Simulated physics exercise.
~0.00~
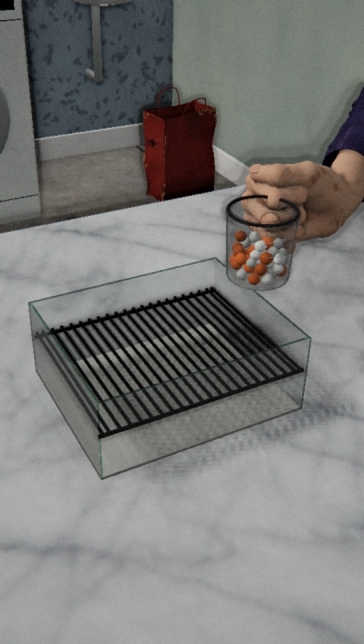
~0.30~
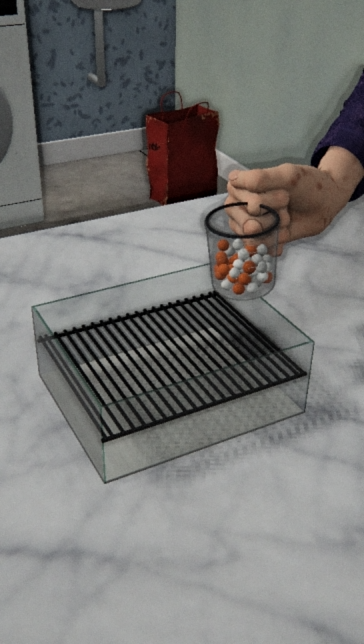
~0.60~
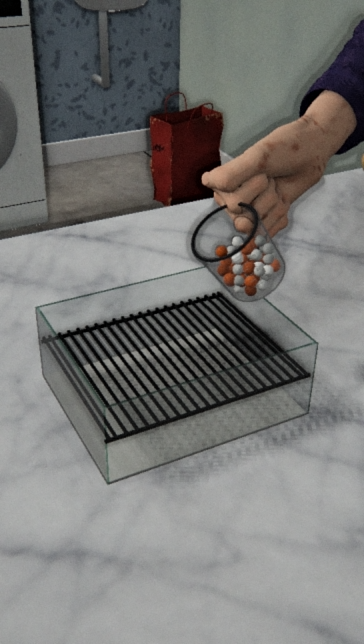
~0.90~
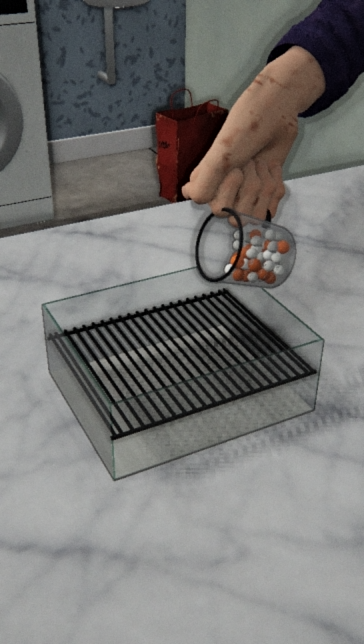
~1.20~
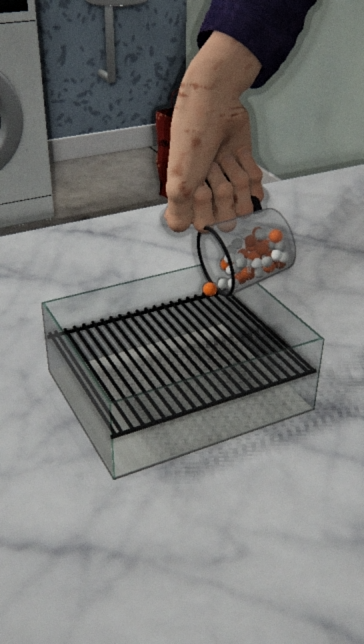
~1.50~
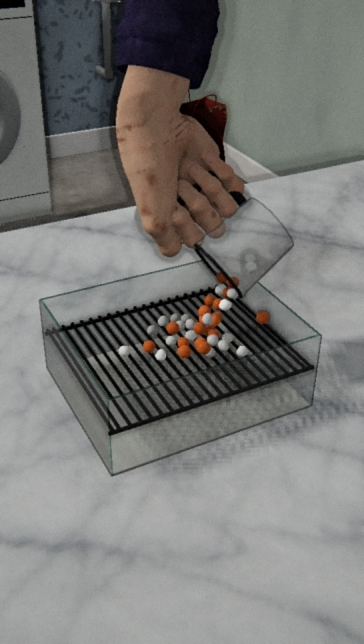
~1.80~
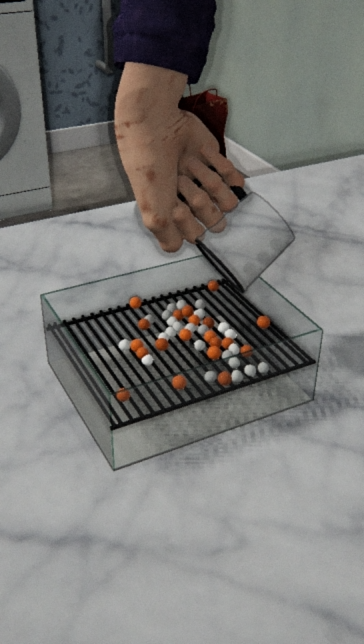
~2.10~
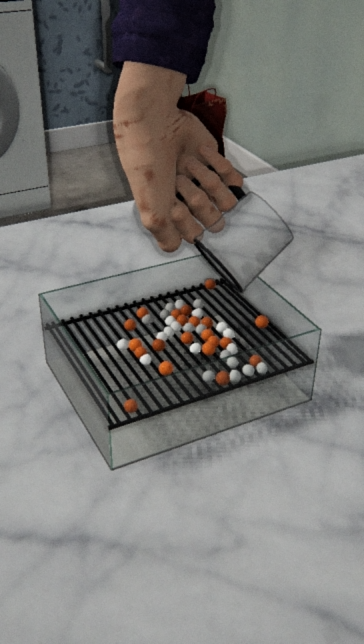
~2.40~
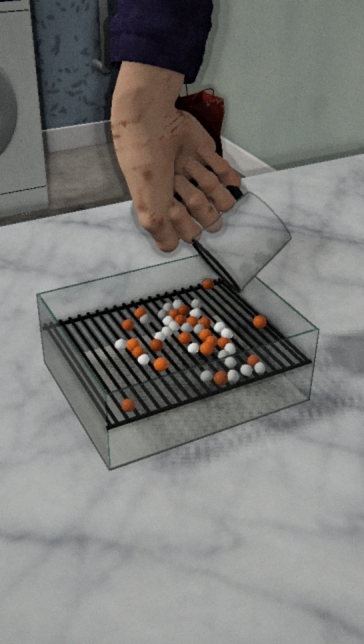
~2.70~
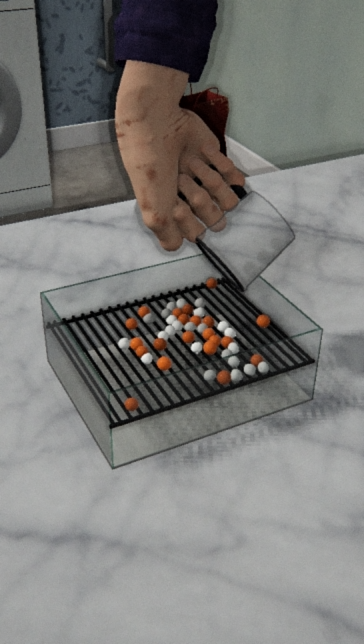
Hand tipping a clear cup of orange and white balls over a wire rack in a glass box, all resting on top.
